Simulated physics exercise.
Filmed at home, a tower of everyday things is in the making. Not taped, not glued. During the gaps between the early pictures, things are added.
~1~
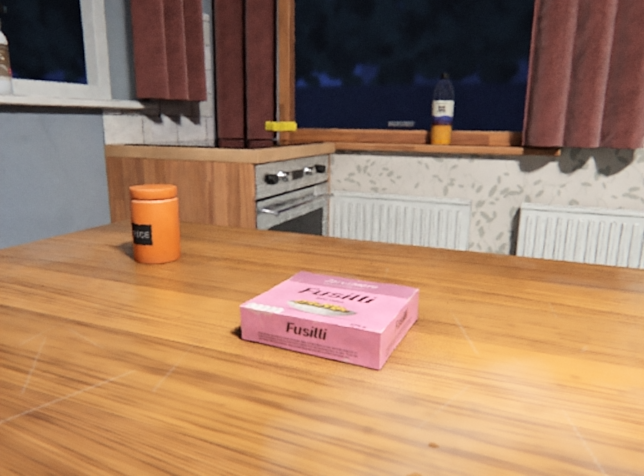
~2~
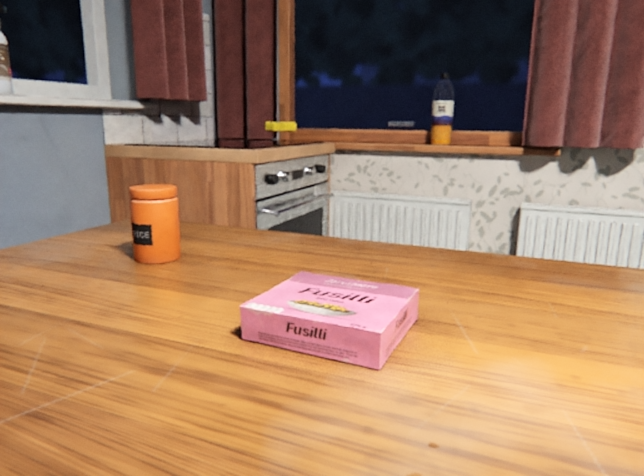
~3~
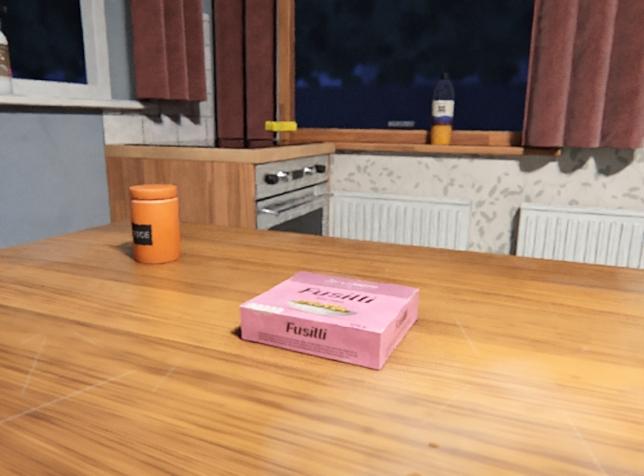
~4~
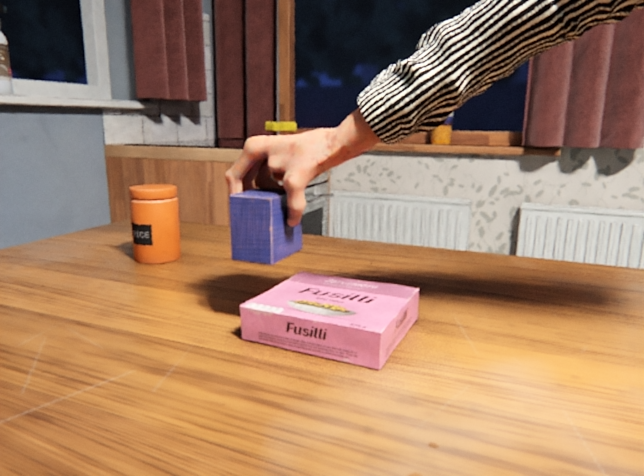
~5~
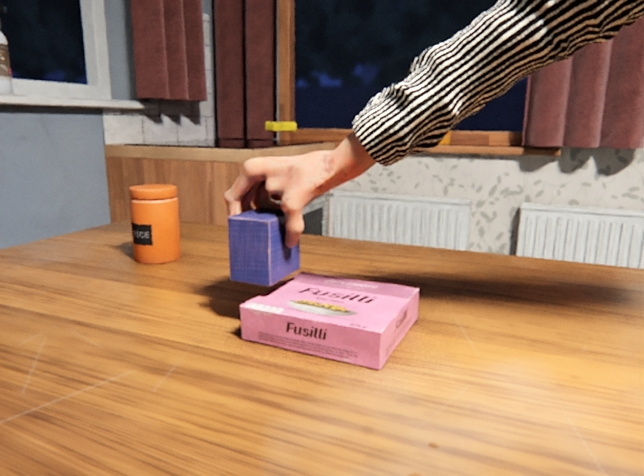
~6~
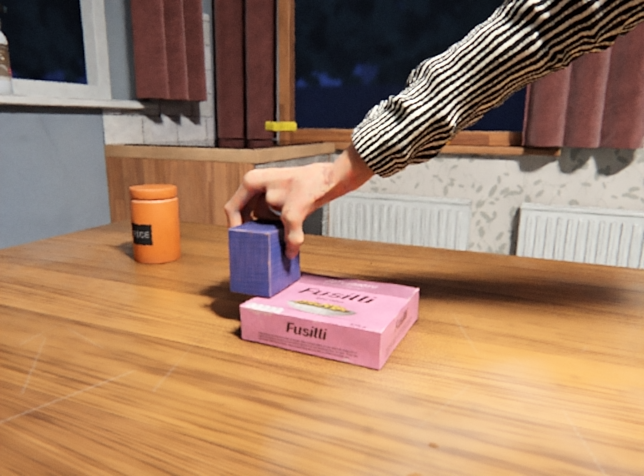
A hand in a striped sleeve lowering a blue block onto the left edge of a pink fusilli box on a wooden table.
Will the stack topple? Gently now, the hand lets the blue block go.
I expect something will drop.
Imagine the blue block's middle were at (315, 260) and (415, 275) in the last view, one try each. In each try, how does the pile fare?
So the first time it does not fall and the second time it goes over.
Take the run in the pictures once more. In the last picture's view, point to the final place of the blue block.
About (227, 289).
Then, 0.30 s after the last picture, blue block now fallen.
Then, 0.40 s after the last picture, things are still on the move.
At rest, fallen, blue block; the other 2 in place. Seen from the same camera at the end, blue block near (228, 289). The pile comes apart.
